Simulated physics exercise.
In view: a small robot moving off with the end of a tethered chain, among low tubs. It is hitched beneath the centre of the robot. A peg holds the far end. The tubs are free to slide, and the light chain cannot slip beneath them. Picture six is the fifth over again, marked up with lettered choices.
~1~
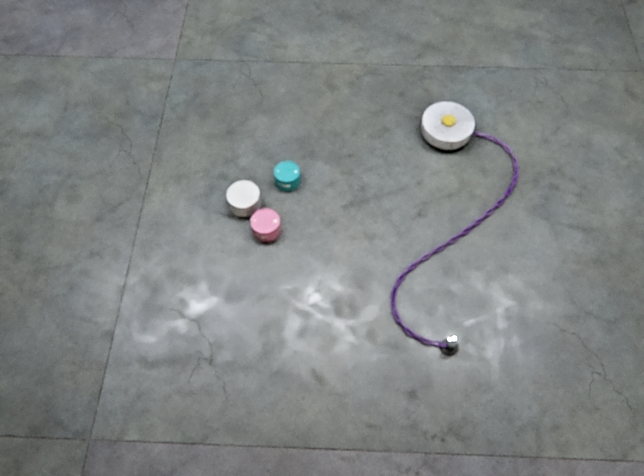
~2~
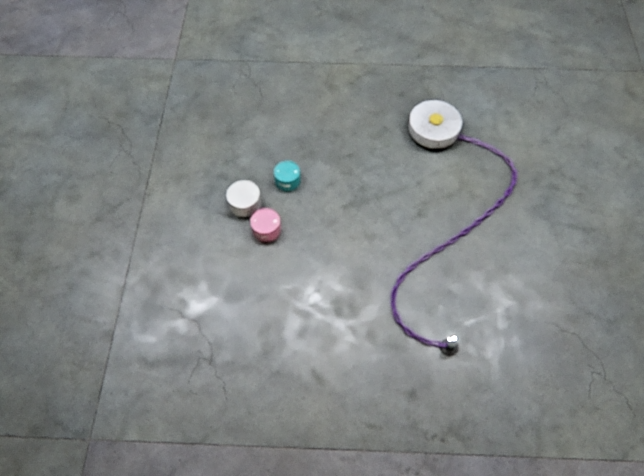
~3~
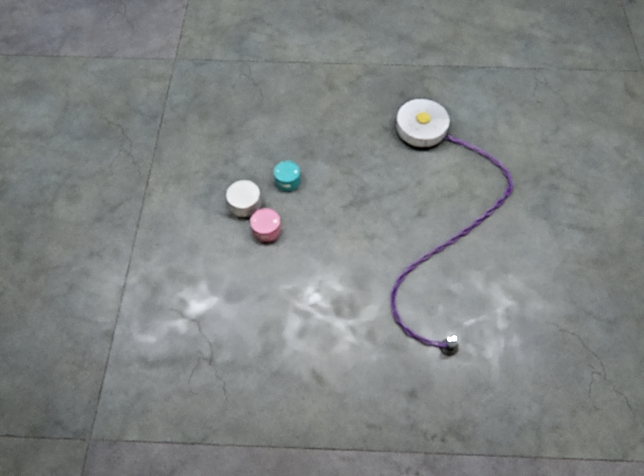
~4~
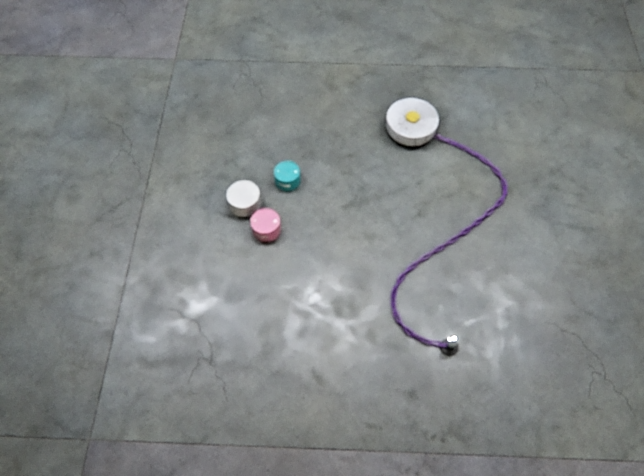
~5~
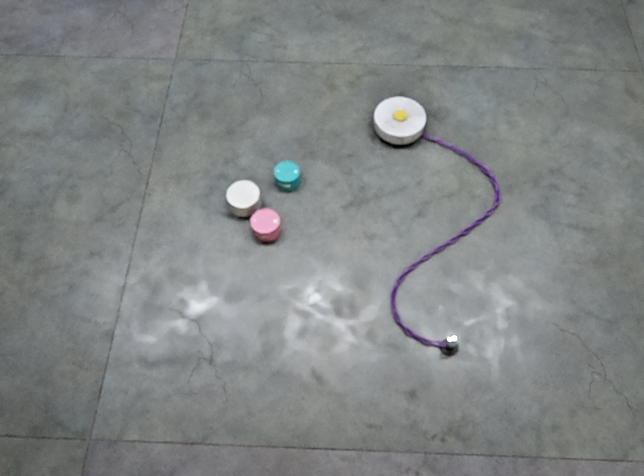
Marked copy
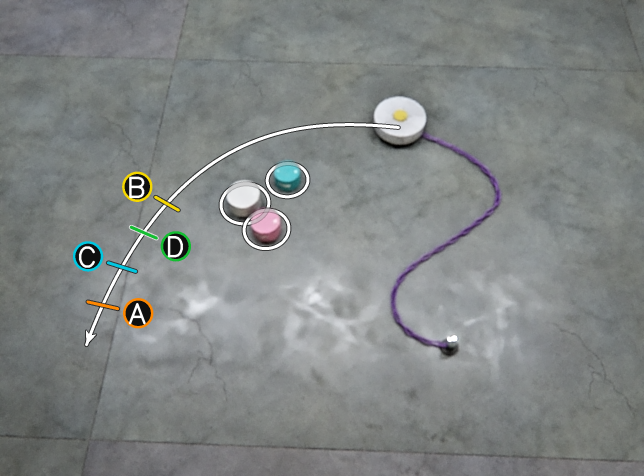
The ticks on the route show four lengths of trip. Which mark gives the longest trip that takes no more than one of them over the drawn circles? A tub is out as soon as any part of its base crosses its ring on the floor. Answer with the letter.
The limit holds up to D.
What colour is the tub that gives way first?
Turquoise.
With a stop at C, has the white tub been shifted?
Yes.
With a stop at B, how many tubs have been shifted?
The count is none.
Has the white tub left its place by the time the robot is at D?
By then, no.
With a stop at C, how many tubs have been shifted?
By then, three.
On the copy, A at (103, 305); B at (167, 204); C at (122, 267); D at (144, 233); the route from (398, 127) via (208, 167) to (86, 345).
On D. First, robot (297, 123).
Then, robot (204, 162).
Finally, robot (141, 228); turquoise tub (278, 196); one over the rings.
By contrast, A has three over the rings; B is within the limit but short; C has three over the rings.
